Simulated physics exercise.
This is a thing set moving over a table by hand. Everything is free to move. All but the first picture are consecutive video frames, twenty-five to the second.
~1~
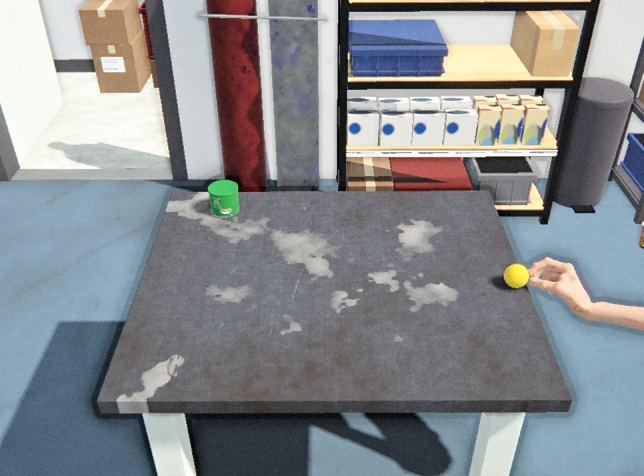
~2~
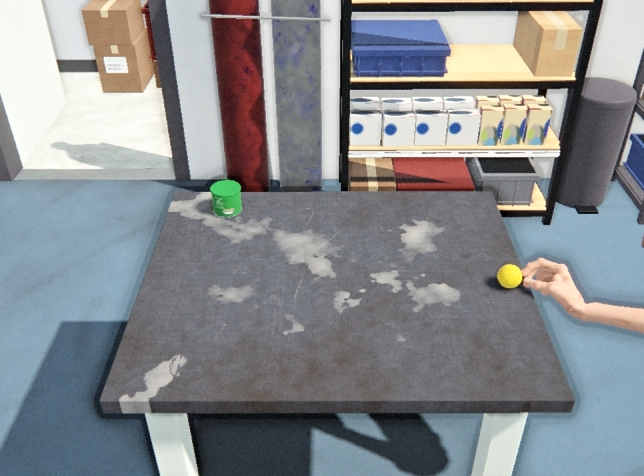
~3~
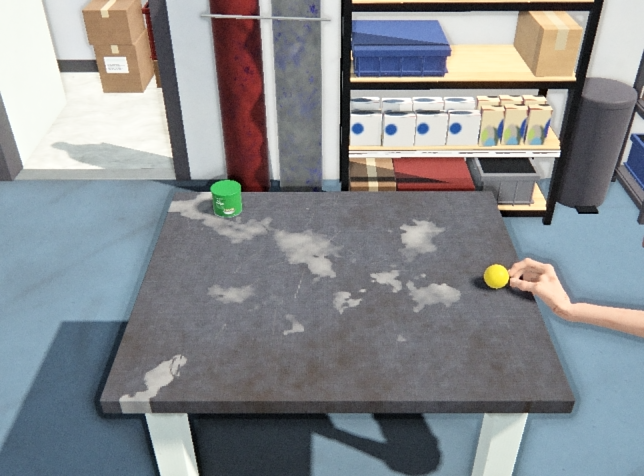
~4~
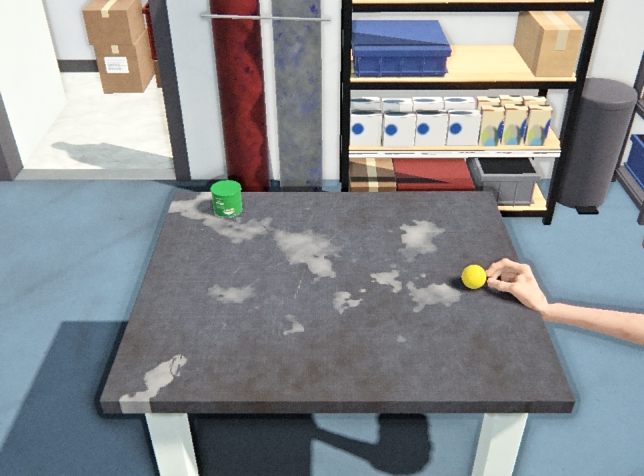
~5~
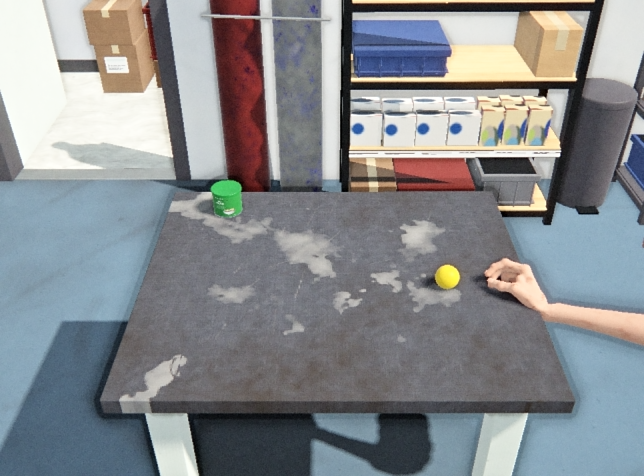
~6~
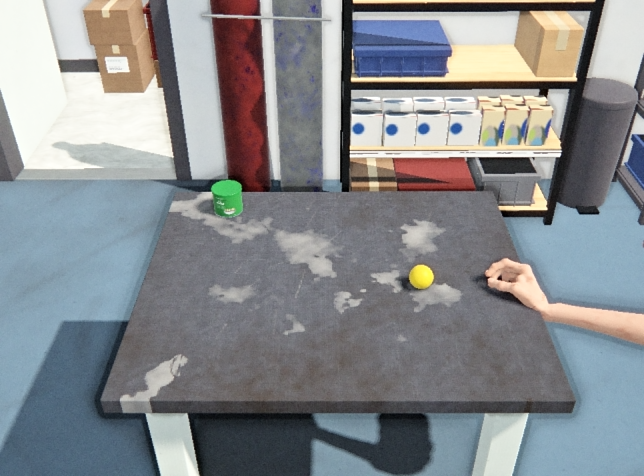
To begin with, a hand holds a yellow lemon at the right side of a dark, worn table, with a green container near the far left corner. The hand pushes the lemon leftward, then stays back as the lemon moves away from the fingers and travels farther left across the tabletop.
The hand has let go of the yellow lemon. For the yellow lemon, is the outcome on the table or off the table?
The yellow lemon goes over the edge.
Then, 0.20 s on from there, yellow lemon shifted well along near (291, 277).
Then, 0.50 s on from there, yellow lemon now off the table.
Then, 0.90 s on from there, things are still on the move.
In the end, off the table, yellow lemon.
